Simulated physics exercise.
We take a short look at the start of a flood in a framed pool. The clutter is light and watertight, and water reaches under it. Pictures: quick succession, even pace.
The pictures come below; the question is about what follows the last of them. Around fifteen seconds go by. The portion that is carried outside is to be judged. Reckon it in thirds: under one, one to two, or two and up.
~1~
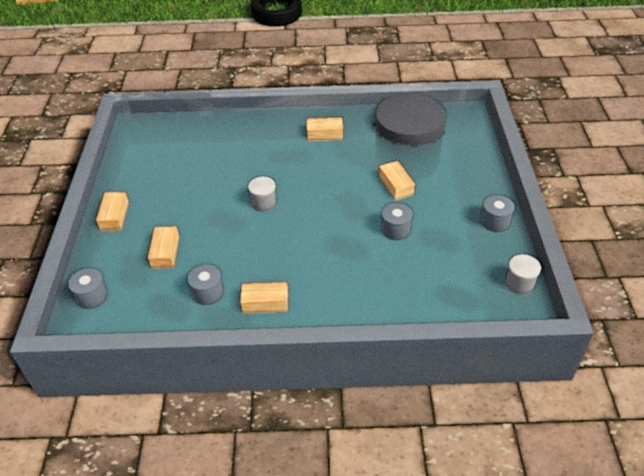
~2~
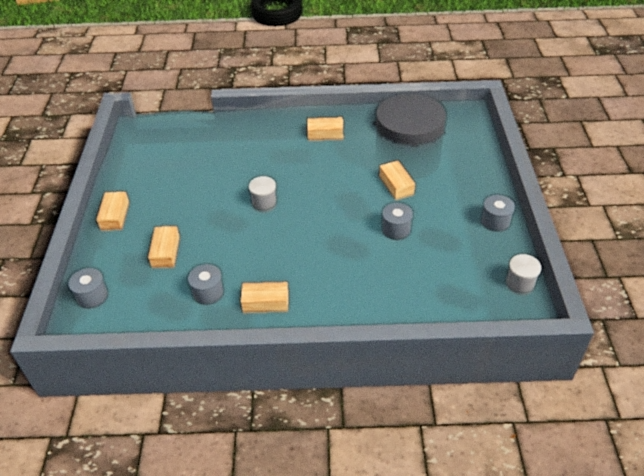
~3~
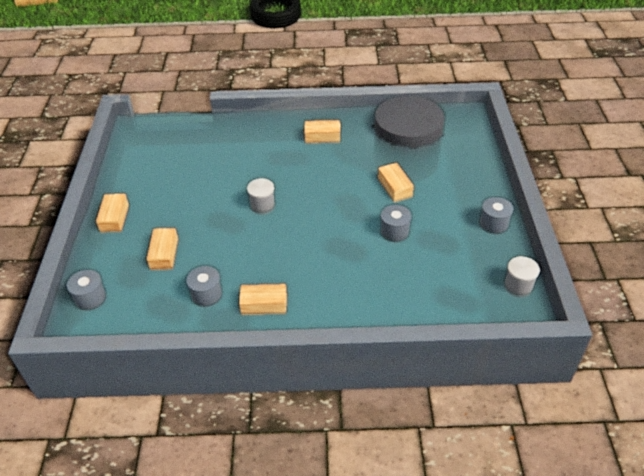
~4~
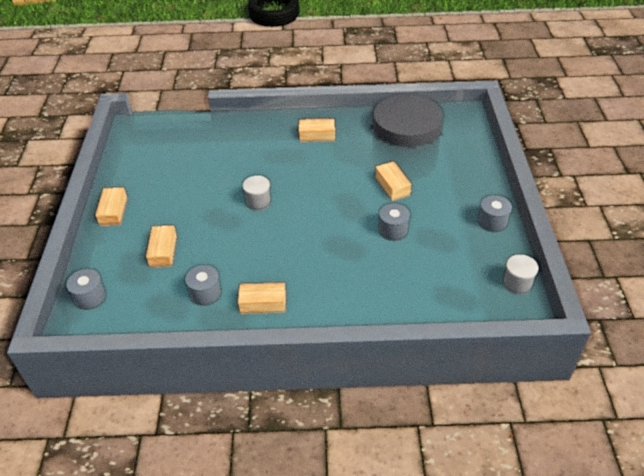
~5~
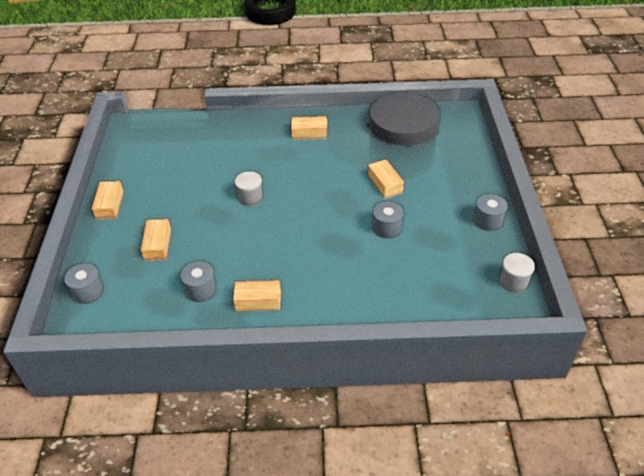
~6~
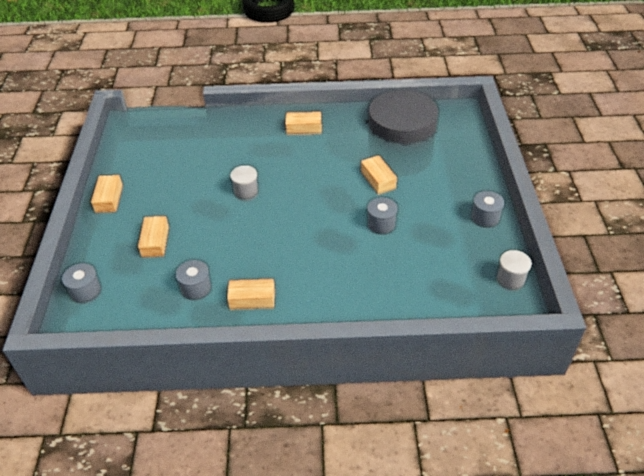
From what I can see, the part that leaves comes to short of one third.
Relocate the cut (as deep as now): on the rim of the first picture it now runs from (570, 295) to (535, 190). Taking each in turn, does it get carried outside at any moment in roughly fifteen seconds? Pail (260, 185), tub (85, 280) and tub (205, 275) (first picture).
Taking them one after another, held back, then held back, then held back.
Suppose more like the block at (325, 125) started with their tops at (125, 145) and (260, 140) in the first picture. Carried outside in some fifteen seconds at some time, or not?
In order, the first is escaping and the second is escaping.
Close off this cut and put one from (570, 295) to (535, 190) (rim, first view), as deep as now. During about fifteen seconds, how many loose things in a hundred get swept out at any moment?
Roughly 40 %.
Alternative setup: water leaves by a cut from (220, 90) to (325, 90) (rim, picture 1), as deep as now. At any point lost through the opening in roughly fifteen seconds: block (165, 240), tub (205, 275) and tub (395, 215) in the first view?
In the order given: Remains, remains, remains.
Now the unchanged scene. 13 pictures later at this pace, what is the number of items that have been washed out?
I get 0.
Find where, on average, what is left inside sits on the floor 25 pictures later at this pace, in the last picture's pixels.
The average lands at about (265, 240).
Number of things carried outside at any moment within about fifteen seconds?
I make it 2 of them.
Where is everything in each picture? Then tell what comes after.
A block at (111, 206) floats; a pail at (262, 186) floats; 0 of 11 have shifted, in the first picture.
A block at (112, 206) floats; a pail at (262, 185) floats; 0 of 11 have shifted, in the second picture.
A block at (111, 208), afloat; a pail at (261, 187) floats; 0 of 11 have shifted, in the third picture.
A block at (110, 201), afloat, close to its start; a pail at (256, 185), afloat, close to its start; 1 of 11 have shifted, in the fourth picture.
A block at (106, 195) floats, close to its start; a pail at (248, 180), afloat, close to its start; 5 of 11 have shifted, in the fifth picture.
A block at (106, 189) floats, close to its start; a pail at (244, 174), afloat, close to its start; 9 of 11 have shifted, in the sixth picture.
A moment on, 0 of 11 are out; 11 afloat.
Next, 0 of 11 are out; 11 afloat.
Later, 1 of 11 are out; 10 afloat.
In the end, 2 of 11 are out; 9 afloat.
